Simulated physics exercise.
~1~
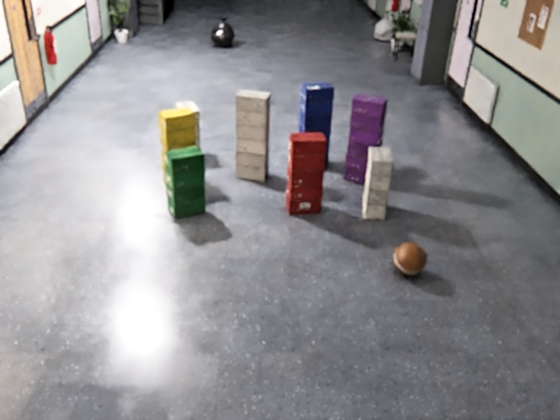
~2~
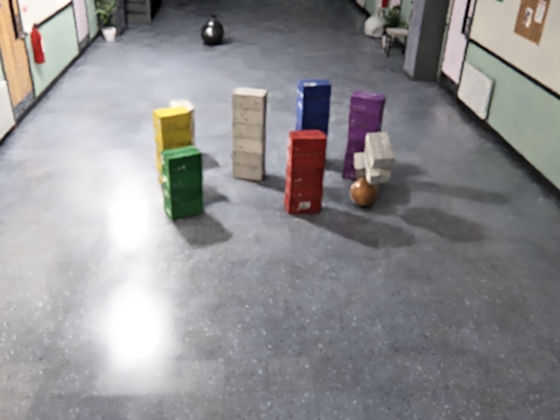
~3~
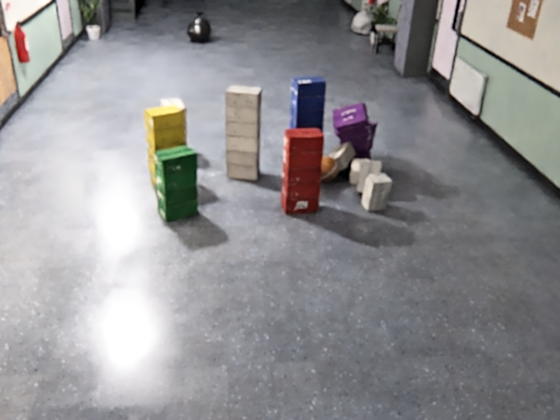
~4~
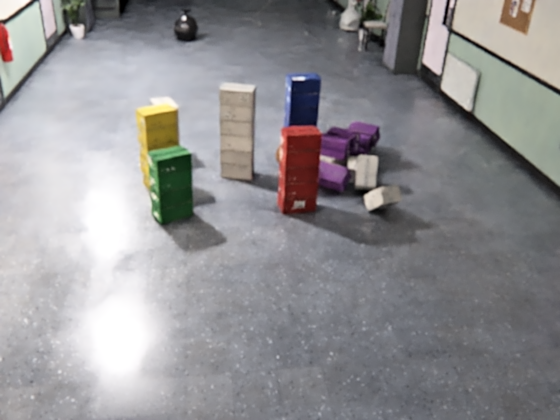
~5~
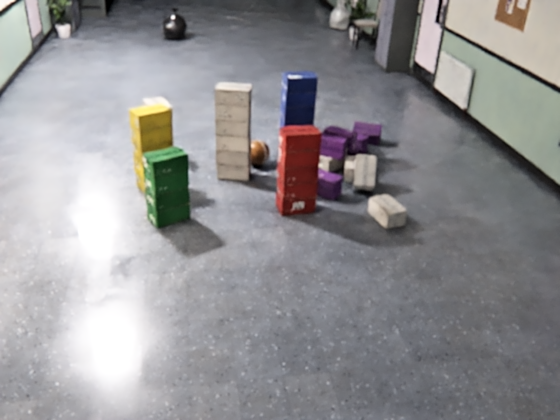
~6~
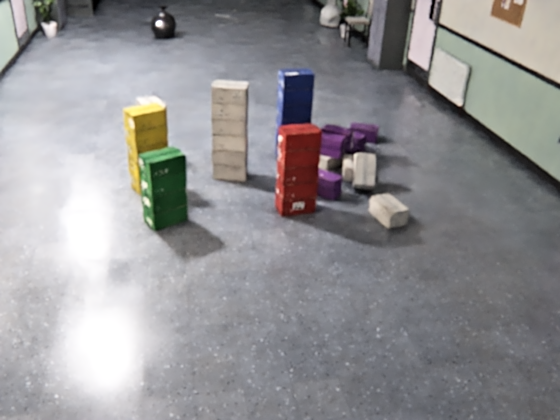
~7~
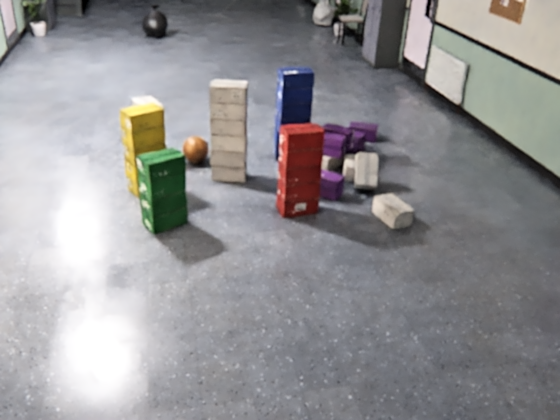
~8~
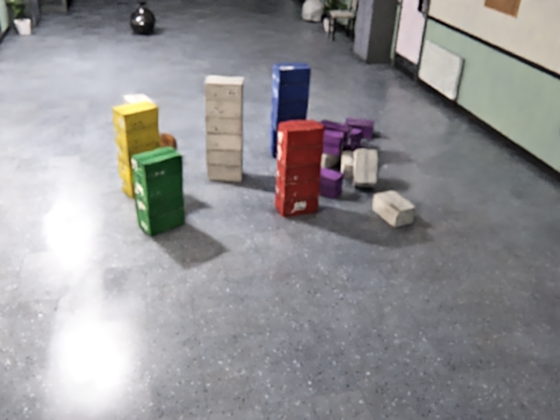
Wooden ball rolling left into block towers, toppling the front white and purple ones, then passing behind the standing yellow tower.
